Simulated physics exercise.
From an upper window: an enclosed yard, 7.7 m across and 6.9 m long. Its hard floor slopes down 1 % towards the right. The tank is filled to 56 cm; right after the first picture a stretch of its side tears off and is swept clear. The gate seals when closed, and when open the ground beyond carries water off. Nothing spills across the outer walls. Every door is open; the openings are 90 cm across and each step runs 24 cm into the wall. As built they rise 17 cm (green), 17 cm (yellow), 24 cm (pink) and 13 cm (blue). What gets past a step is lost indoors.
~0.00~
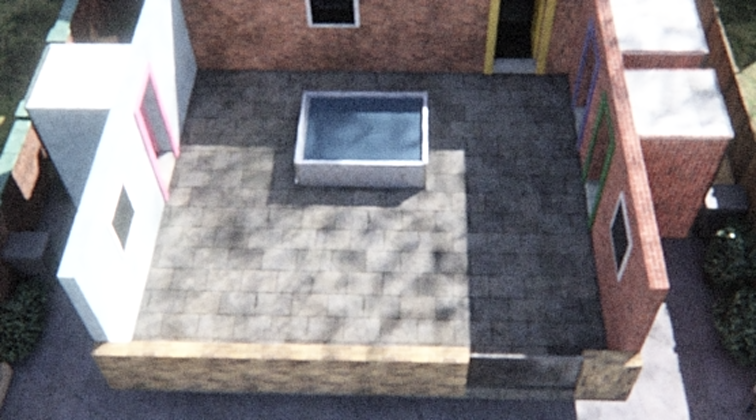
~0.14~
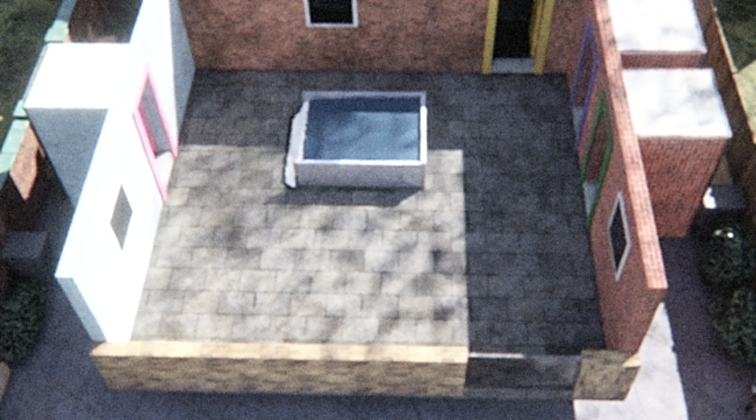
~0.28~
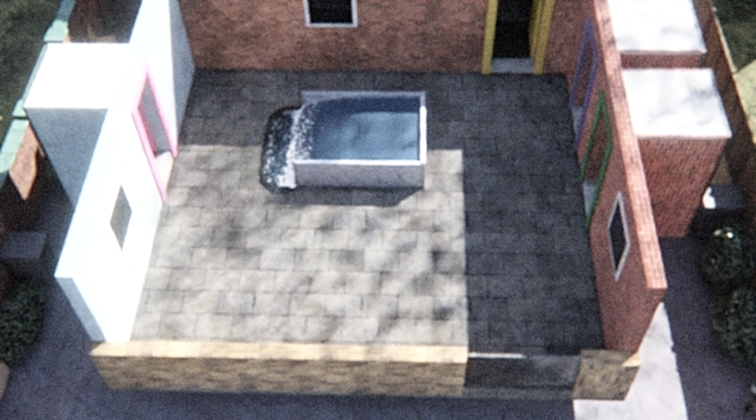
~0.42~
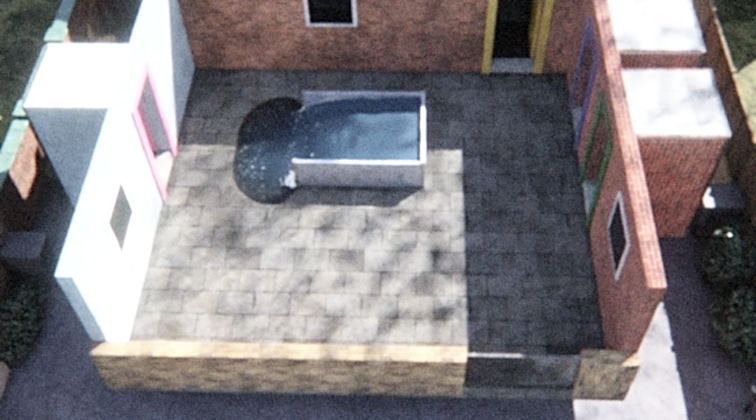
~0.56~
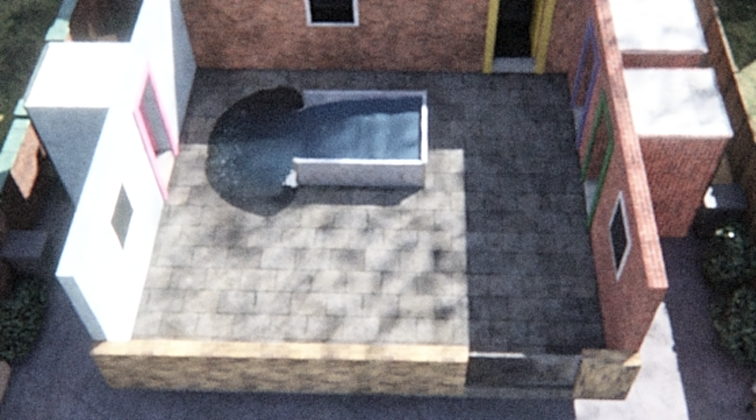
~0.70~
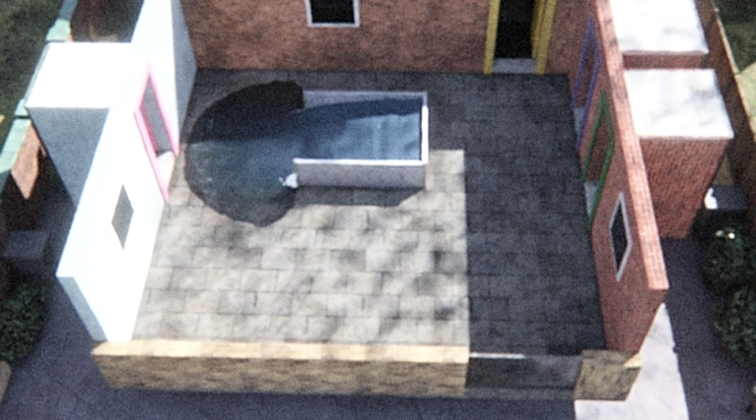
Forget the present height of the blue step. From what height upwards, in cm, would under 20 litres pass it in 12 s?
It would have to be roughly 6.5 cm high.
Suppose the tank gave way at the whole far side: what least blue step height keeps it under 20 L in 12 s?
Then roughly 15 cm.
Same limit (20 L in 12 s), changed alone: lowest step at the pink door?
About 22 cm at pink.
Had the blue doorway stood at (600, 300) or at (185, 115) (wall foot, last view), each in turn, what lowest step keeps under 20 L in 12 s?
About 7.0 and 21 cm.
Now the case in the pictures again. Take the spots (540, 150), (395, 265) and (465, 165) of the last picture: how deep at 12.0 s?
About 4, 2 and 3 cm.
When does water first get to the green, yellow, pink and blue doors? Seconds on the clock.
Green 7.0 s, yellow 5.0 s, pink 0.8 s, blue 5.5 s.
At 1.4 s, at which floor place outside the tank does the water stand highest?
Around (175, 160).
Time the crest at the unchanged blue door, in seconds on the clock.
Around 6.0 s.
After 1.4 s water covers 20 % of the floor, deepest (30 cm) near (175, 160); it has not reached the blue door.
After 3.0 s water covers 25 % of the floor, deepest (30 cm) near (196, 75); it has not reached the blue door.
After 12.0 s water covers 95 % of the floor, deepest (13 cm) near (592, 377); 6 cm at the blue door, 0 litres in over its 13 cm step.
At the blue door as built, the water arrived by 5.7 s and peaked near 11 cm at 6.2 s.
With a step of 6 cm, 27 litres would have come in within the 12 s; with 8.5 cm, 6 litres. So under 20 litres takes about 6.5 cm.
